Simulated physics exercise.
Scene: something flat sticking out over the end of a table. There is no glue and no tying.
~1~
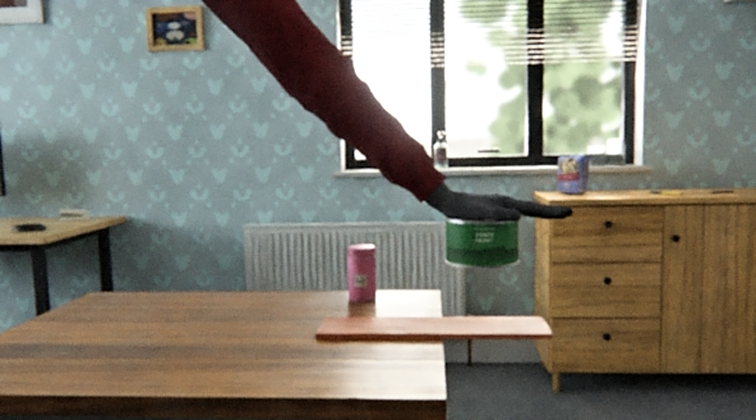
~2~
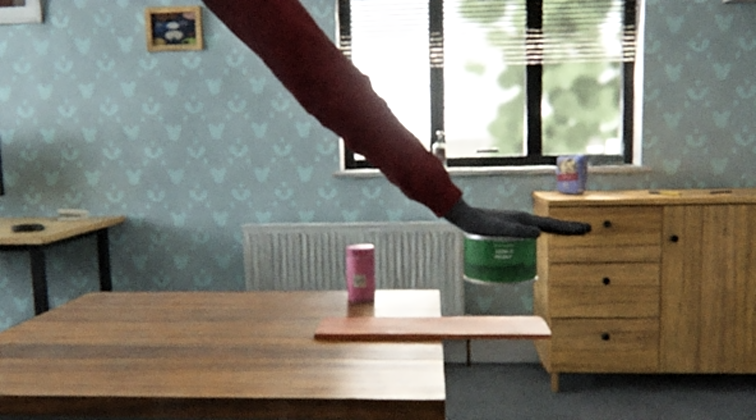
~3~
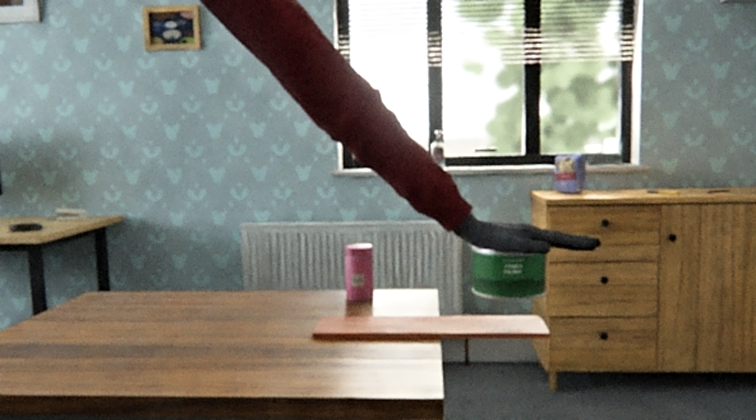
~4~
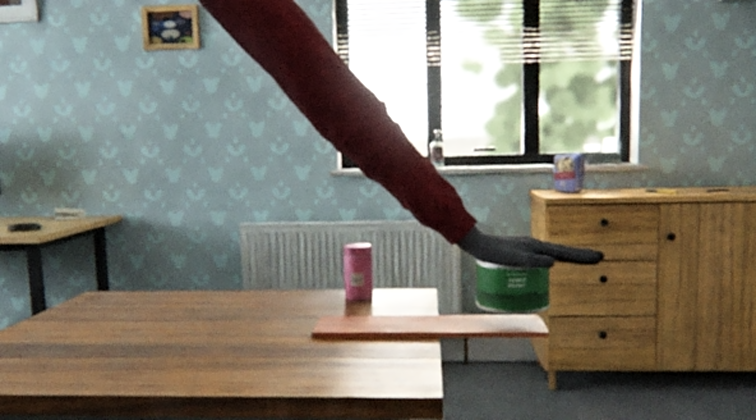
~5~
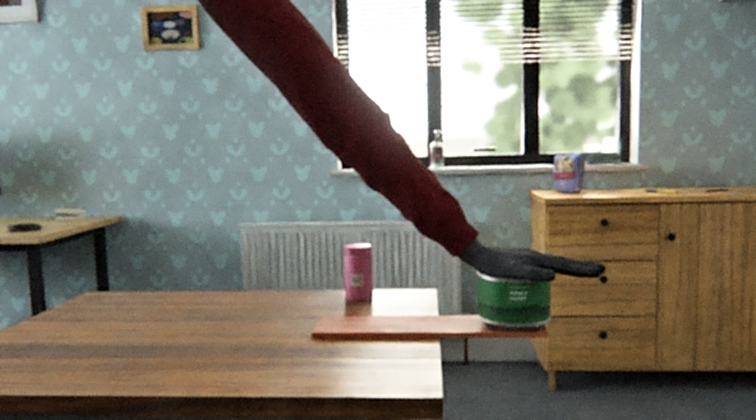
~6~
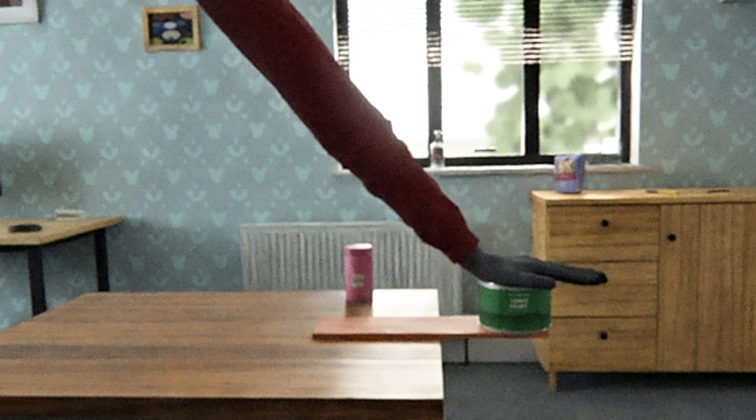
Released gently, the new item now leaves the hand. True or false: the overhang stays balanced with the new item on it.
False, the board drops.
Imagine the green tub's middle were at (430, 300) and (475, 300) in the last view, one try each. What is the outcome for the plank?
Stays put, then Topples.
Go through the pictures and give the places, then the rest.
In the first picture, still above its spot; green tub (482, 239); pink jar (362, 273).
In the second picture, still above its spot; green tub (500, 255); pink jar (361, 273).
In the third picture, still above its spot; green tub (509, 269); pink jar (359, 272).
In the fourth picture, still above its spot; green tub (513, 282); pink jar (358, 271).
In the fifth picture, still above its spot; green tub (514, 294); pink jar (358, 272).
In the sixth picture, in place under the hand; green tub (514, 301); pink jar (359, 272).
Then, 0.40 s later than the last frame, green tub and orange plank now down on the floor or falling.
Then, 0.60 s later than the last frame, things are still on the move.
Then, 0.80 s later than the last frame, as before.
When it is over, down on the floor or falling, green tub and orange plank; pink jar as before. The plank comes down.
